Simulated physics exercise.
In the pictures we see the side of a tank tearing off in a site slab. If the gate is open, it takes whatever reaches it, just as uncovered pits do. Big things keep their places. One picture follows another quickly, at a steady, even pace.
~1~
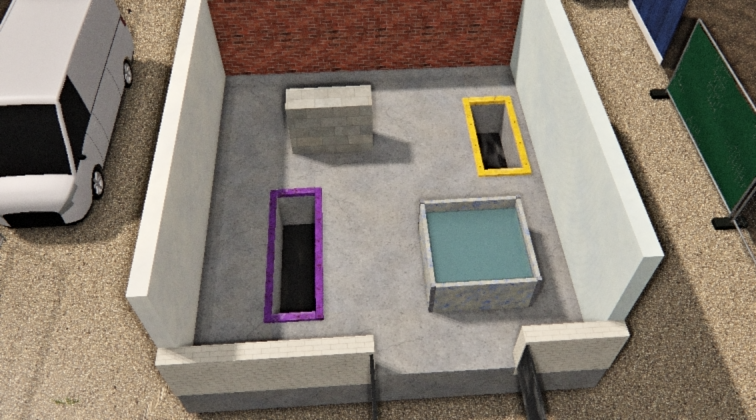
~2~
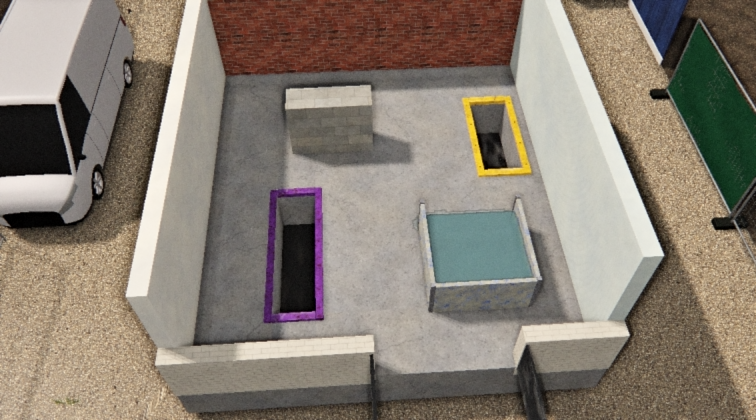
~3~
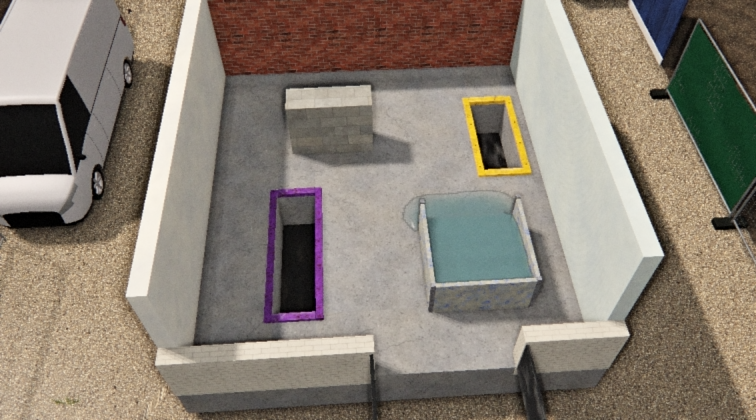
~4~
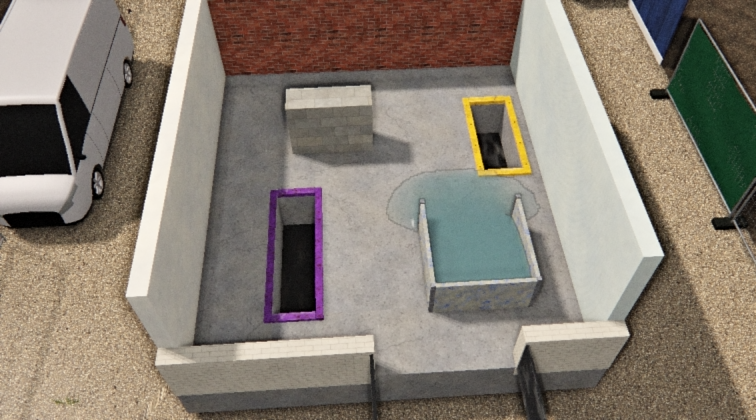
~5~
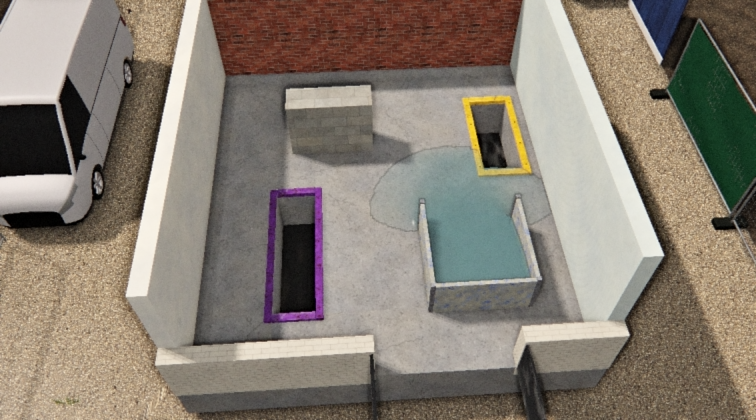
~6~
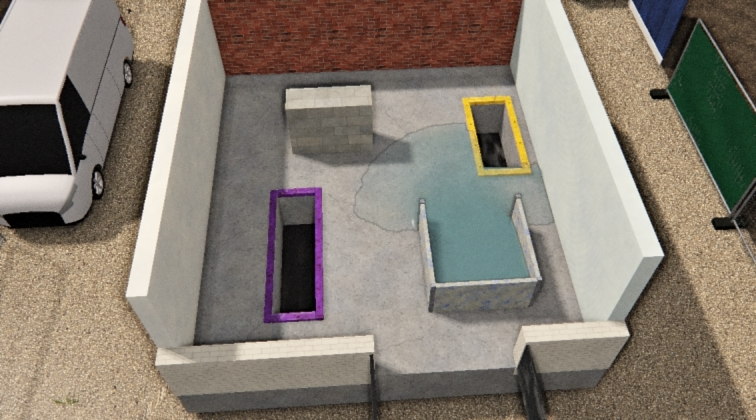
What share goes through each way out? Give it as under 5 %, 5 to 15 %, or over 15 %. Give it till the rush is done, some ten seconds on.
Shares - through the gate, under 5 %; through the purple pit, under 5 %; through the yellow pit, over 15 %.
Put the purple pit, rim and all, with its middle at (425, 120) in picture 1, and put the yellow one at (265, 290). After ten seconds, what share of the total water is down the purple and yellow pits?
Measured shares in per cent - purple 30, yellow 0.
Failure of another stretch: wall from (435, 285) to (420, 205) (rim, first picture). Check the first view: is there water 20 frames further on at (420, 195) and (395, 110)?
As listed: Free of water, not flooded.
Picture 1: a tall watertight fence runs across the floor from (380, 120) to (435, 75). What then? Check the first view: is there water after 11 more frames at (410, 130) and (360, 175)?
Soaked, soaked.
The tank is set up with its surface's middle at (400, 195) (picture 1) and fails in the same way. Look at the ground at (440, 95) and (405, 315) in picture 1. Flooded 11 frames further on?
Outcome, point 1 then point 2: Inundated / unwetted.
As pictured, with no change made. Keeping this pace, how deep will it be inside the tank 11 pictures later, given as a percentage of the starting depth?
It comes to some 24 percent.
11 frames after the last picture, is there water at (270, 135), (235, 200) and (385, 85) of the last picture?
Spared, spared, soaked.
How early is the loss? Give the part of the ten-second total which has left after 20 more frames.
About 65 %.
A moment on, water covers 30 % of the floor; the gate 0 %, the purple pit 0 %, the yellow pit 8 %.
Next, water covers 40 % of the floor; the gate 0 %, the purple pit 0 %, the yellow pit 15 %.
Then, water covers 55 % of the floor; the gate 0 %, the purple pit 0 %, the yellow pit 20 %.
Later, water covers 65 % of the floor; the gate 0 %, the purple pit 0 %, the yellow pit 26 %.
In the end, water covers 95 % of the floor; the gate 1 %, the purple pit 1 %, the yellow pit 29 %.
